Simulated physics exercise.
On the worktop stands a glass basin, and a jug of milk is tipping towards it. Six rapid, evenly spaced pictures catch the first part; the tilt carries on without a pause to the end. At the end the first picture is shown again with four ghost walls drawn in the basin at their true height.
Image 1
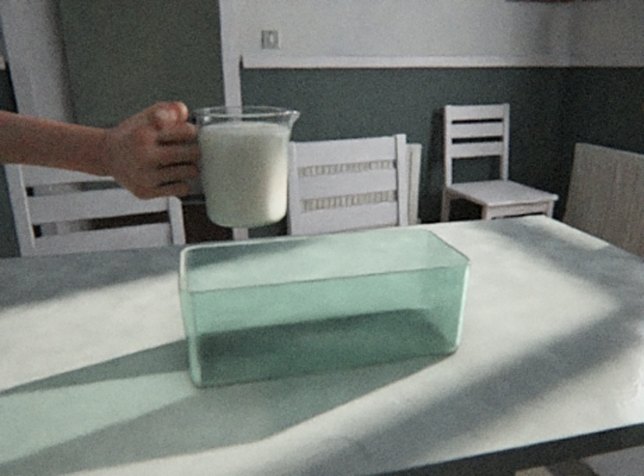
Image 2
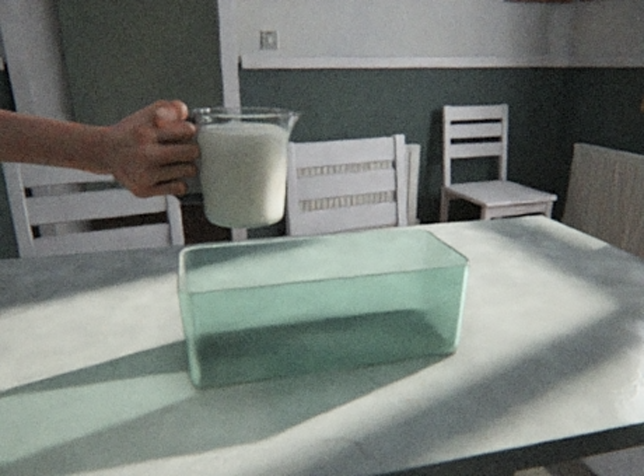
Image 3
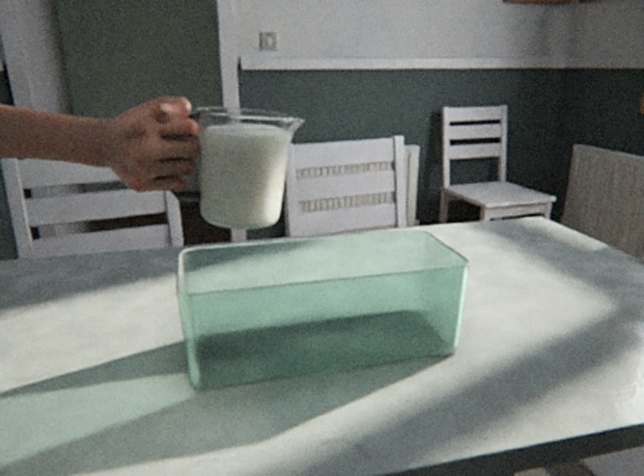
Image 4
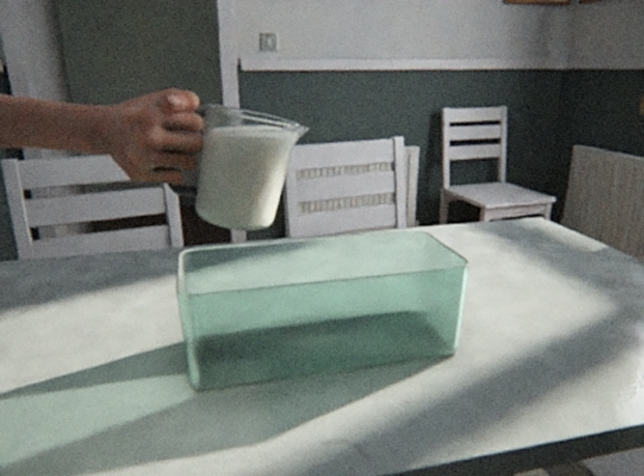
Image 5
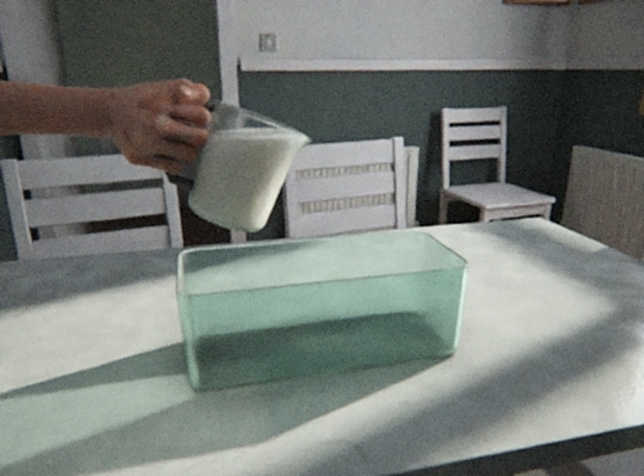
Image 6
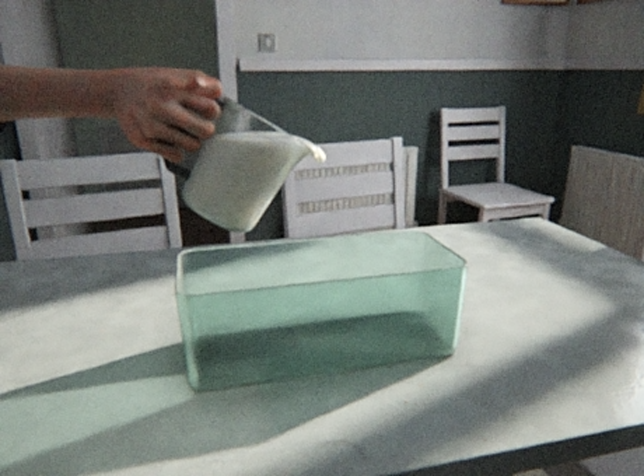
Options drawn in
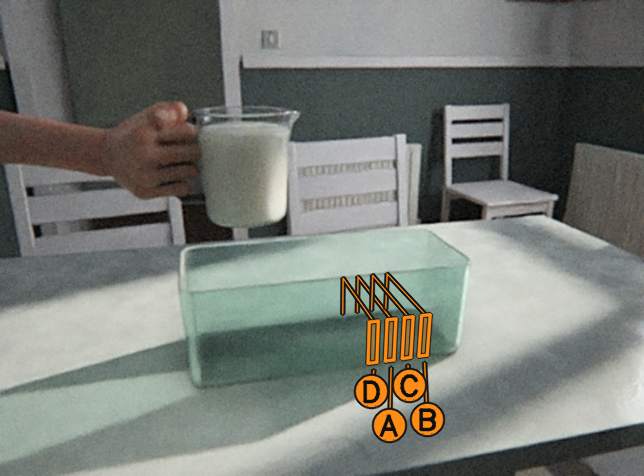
A hand tilts a glass jug of milk above a basin until milk reaches its lip.
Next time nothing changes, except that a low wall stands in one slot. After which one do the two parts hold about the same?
D.
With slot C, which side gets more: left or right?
The left side.
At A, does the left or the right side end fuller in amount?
More ends on the left.
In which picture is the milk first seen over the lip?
In picture 6.
In orange, A at (391, 367); B at (424, 362); C at (408, 365); D at (373, 370).
Choosing A, about 88 % ends left of the wall and 10 % right of it.
Choosing B, about 97 % ends left of the wall and 2 % right of it.
Choosing C, about 97 % ends left of the wall and 2 % right of it.
Choosing D, about 51 % ends left of the wall and 49 % right of it.
